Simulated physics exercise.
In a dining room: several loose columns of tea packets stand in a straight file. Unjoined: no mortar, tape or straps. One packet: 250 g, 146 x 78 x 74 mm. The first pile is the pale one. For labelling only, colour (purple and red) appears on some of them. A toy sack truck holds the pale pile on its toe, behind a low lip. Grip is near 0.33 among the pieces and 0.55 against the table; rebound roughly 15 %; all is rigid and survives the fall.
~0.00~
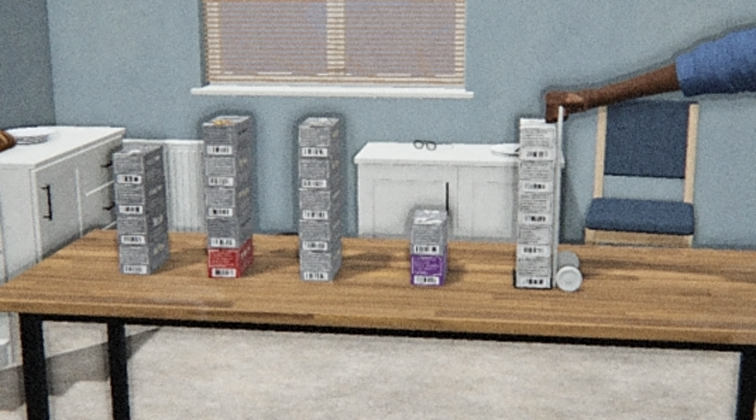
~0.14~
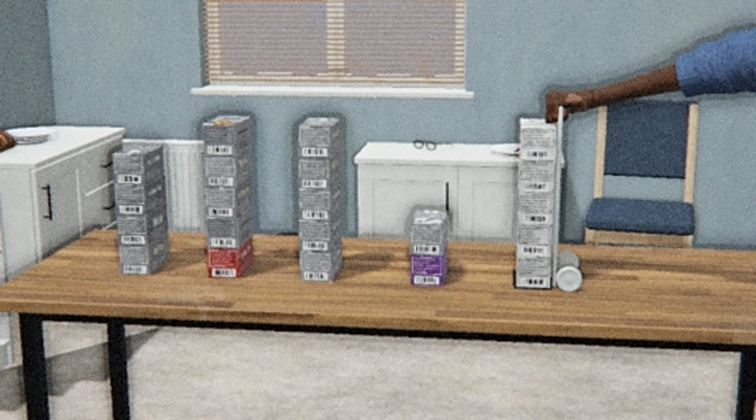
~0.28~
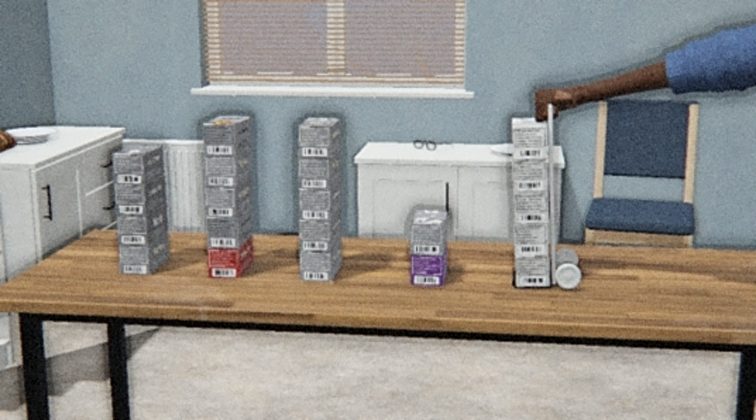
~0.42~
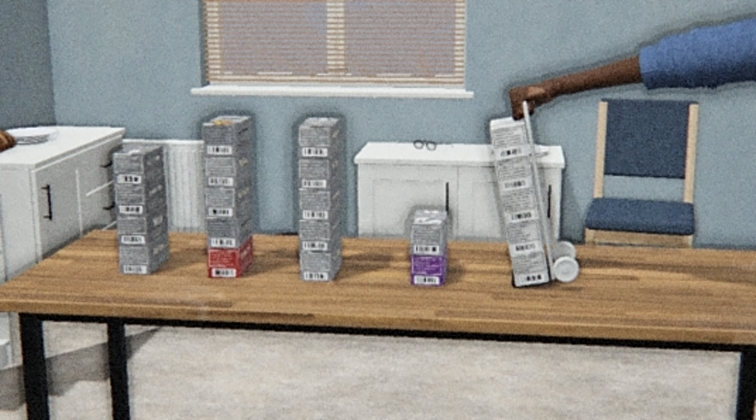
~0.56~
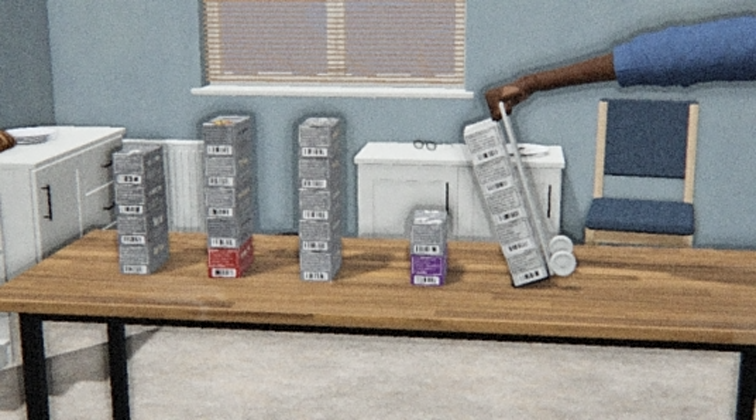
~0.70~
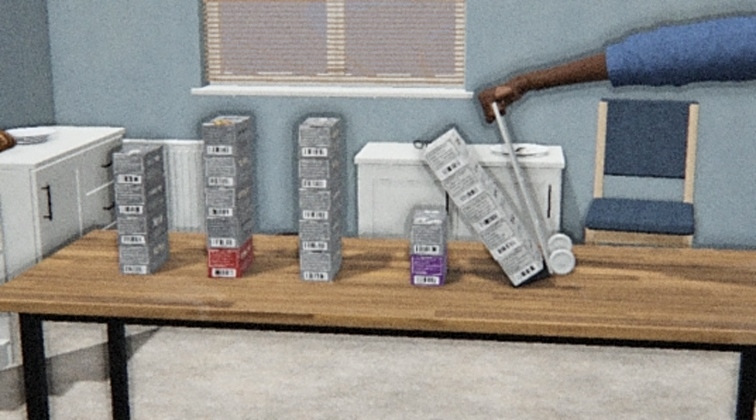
To begin with, a hand grips an upright toy sack truck holding a pale pile of packets, right of four other columns on a wooden table. The hand then pushes the truck's top leftward, tilting truck and pile together, before the pile leans away from the frame toward the short column with the purple packet.
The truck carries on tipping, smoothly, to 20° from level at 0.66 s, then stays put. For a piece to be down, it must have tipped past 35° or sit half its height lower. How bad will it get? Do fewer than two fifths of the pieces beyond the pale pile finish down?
Yes, fewer than two fifths of them do.
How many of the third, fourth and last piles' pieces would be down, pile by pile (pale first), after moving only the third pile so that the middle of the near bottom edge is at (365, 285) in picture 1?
The third pile ends with 0 down, the fourth with 0, the last with 0.
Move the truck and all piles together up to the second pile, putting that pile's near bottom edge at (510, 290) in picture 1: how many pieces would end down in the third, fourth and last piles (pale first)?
Down per pile: Third 0, fourth 0, last 0.
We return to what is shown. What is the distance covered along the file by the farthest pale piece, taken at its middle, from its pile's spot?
I'd put it at close to 44 cm.
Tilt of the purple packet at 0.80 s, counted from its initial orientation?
Tilt from start: Approx. 0 degrees.
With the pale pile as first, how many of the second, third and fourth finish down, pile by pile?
From the second pile 1, from the third pile 0 and from the fourth pile 0.
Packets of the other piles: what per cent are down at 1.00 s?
It's 0 percent at that point.
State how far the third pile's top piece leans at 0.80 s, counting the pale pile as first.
It sits around 0° from upright.
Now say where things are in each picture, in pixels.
In the first frame (each place is the centre of the face we see best), truck frame (560, 146) 0° forward; purple packet (427, 271); red packet (223, 264); the others all in place.
Truck frame (560, 146) 0° forward; red packet (223, 264), in the second frame.
Truck frame (551, 143) 3° forward, top of the pale pile leaning 3°; purple packet (427, 271); the others all in place, in the third frame.
Truck frame (531, 140) 11° forward, top of the pale pile leaning 11°; red packet (223, 264); the others all in place, in the fourth frame.
Truck frame (512, 139) 18° forward, top of the pale pile leaning 20°; red packet (223, 264); the others all in place, in the fifth frame.
Truck frame (506, 140) 20° forward, top of the pale pile leaning 36°; red packet (223, 264); purple packet (427, 271); the others all in place, in the sixth frame.
By 0.80 s, 5 of the pale pile down; none of the 16 other packets down.
By 1.00 s, 5 of the pale pile down; none of the 16 other packets down, 4 disturbed.
When it is over (1.7 s), 5 of the pale pile down; 1 of the 16 other packets down; red packet unmoved; purple packet unmoved. That is 6 per cent. In pixels of the last frame, middles, red packet near (231, 255), purple packet near (429, 262).
